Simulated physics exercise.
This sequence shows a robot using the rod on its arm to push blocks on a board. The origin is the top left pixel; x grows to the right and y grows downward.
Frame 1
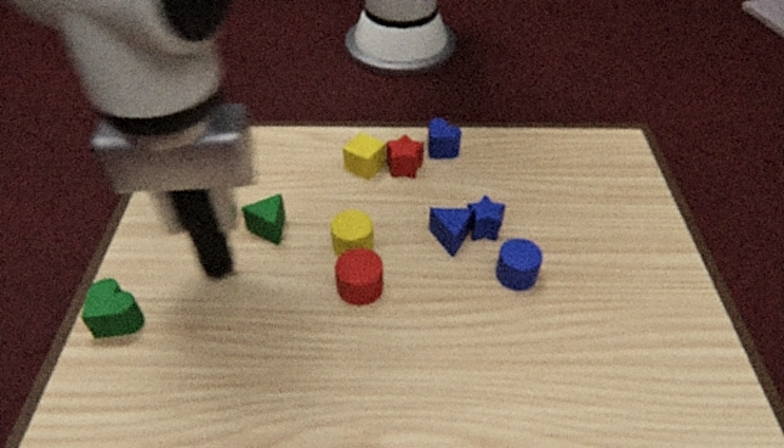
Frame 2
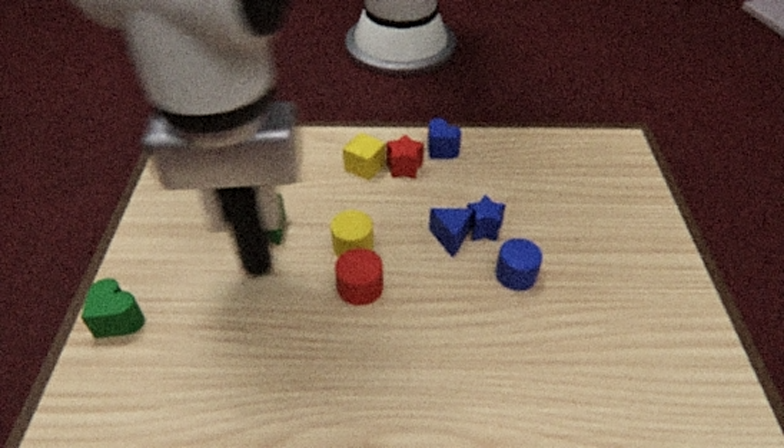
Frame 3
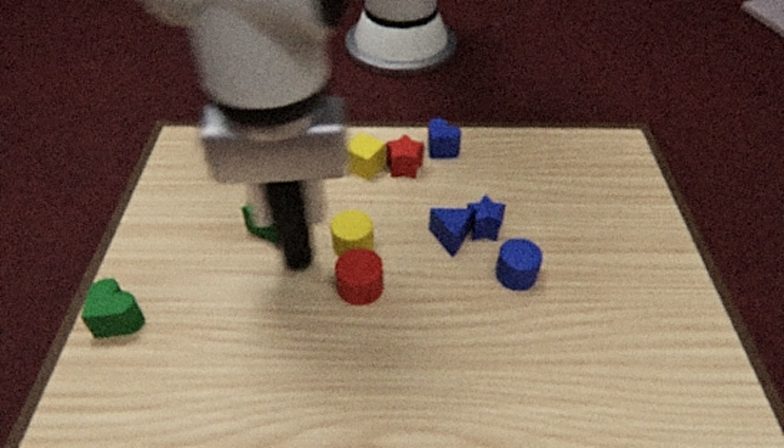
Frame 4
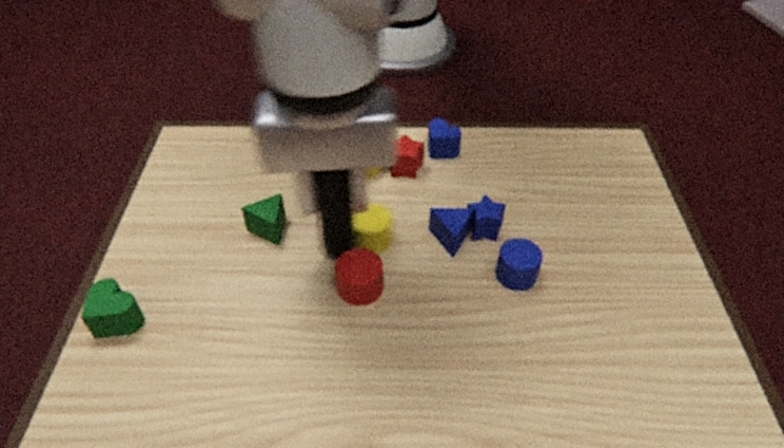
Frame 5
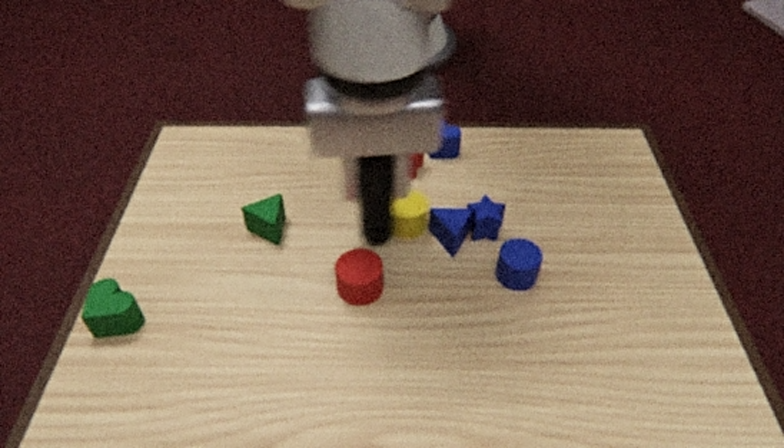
A robot arm swept its black rod rightward across a wooden board of colored blocks, passing the green triangle, then pushed the yellow disc away from the red one, toward the blue triangle.
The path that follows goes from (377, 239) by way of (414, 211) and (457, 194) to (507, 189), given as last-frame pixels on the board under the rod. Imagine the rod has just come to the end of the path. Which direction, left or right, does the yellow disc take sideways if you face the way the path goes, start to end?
It will end up to the right.
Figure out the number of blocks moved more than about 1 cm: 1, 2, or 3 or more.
The count will be 1.
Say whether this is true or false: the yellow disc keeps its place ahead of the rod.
The claim holds.
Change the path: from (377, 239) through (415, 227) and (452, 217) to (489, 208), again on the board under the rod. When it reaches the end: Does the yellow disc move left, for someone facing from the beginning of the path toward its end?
The answer is yes.
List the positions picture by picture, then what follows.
In the first picture, lower end of the rod at (218, 264), tops of blocks, red star block at (405, 146), yellow disc at (352, 224), blue triangle at (453, 217), blue star block at (487, 208).
In the second picture, rod at (257, 262), blocks as before.
In the third picture, rod at (298, 256), blocks as before.
In the fourth picture, rod at (339, 246), yellow disc at (372, 217).
In the fifth picture, rod at (377, 232), red star block hidden, yellow disc at (408, 203), blue triangle at (453, 217), blue star block at (487, 208).
On the path given first. One third of the way, rod at (415, 203); yellow disc at (450, 181); blue triangle at (458, 217), turned 20° clockwise; blue star block at (492, 209), turned 15° anticlockwise.
Two thirds of the way, rod at (459, 187); yellow disc at (496, 172); blue triangle at (458, 217), turned 20° clockwise; blue star block at (492, 209), turned 15° anticlockwise.
At the end, rod at (508, 182); red star block not moved; yellow disc at (547, 173); blue triangle at (458, 217), turned 20° clockwise; blue star block at (492, 209), turned 15° anticlockwise.
